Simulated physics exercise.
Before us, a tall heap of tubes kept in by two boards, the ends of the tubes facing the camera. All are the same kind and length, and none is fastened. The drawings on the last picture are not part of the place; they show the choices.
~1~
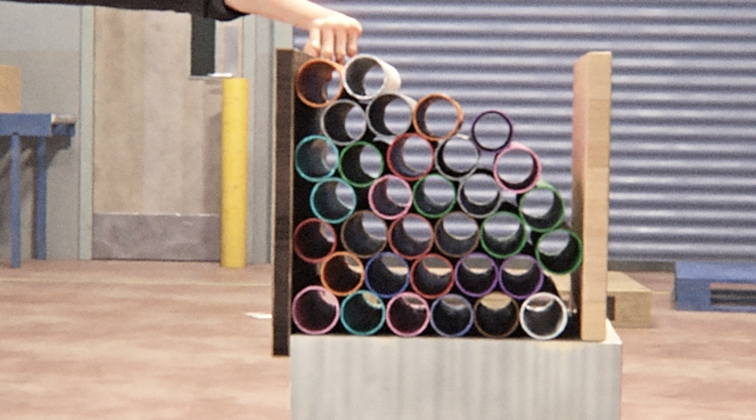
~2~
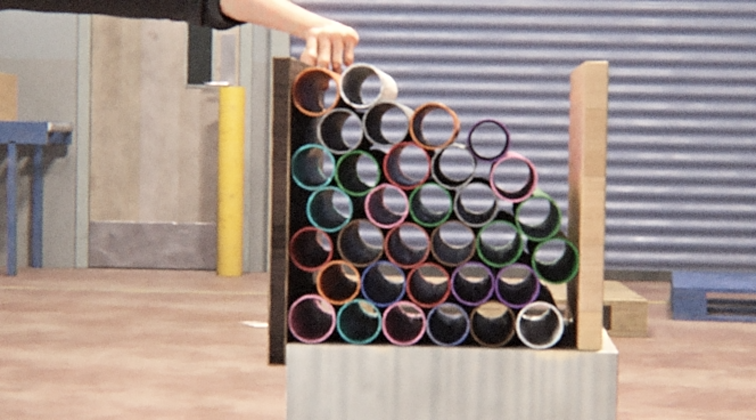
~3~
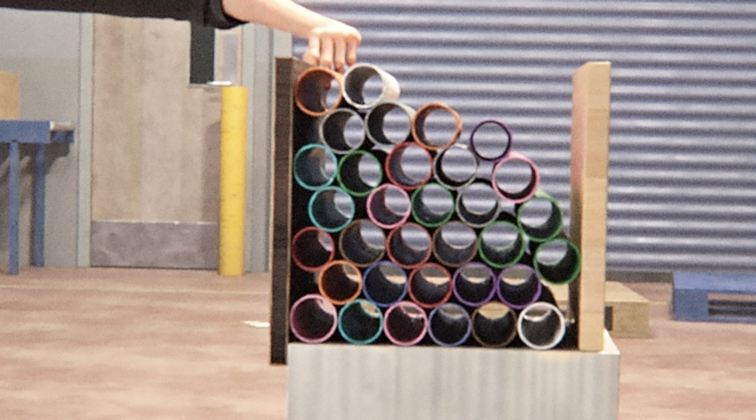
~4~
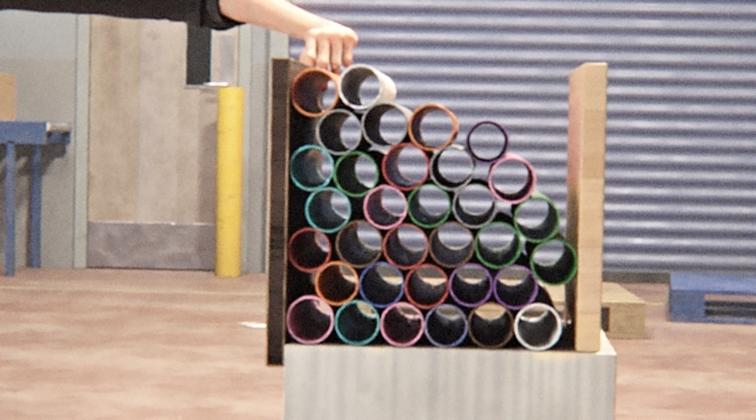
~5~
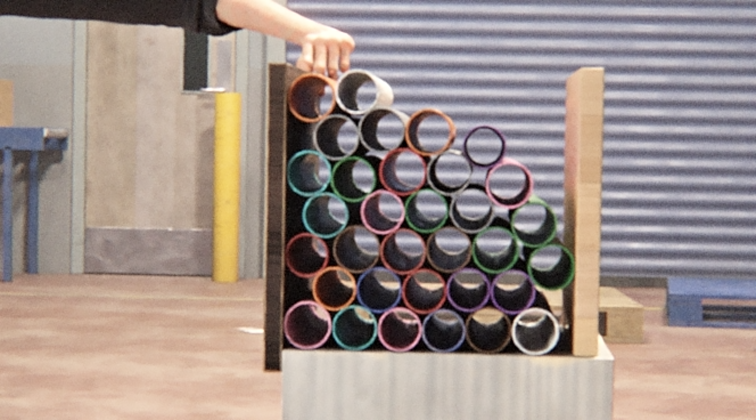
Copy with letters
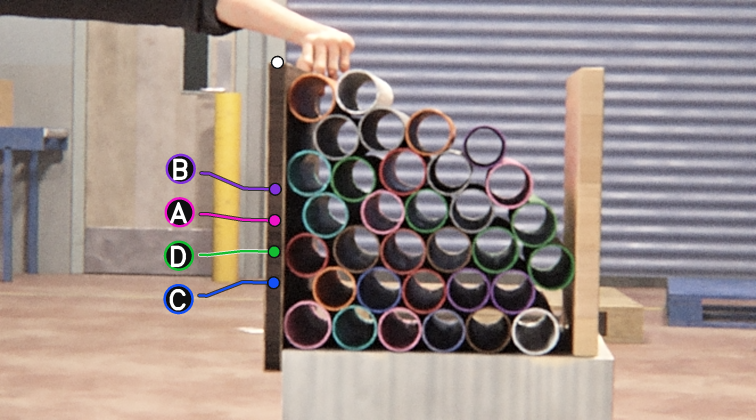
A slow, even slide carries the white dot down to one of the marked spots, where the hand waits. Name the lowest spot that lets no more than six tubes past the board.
The last mark within the limit is C.
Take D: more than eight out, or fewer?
It loses fewer than eight.
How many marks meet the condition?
Four of them.
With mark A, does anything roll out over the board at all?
Yes, at A.
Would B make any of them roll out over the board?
Yes.
On the copy, A at (275, 221); B at (275, 189); C at (273, 283); D at (274, 251); the white dot at (277, 62).
On C. First, top of the board (287, 156).
Then, top of the board (285, 261).
Finally, top of the board (284, 282), four out over the board.
By contrast, A four out over the board; B one out over the board; D four out over the board.
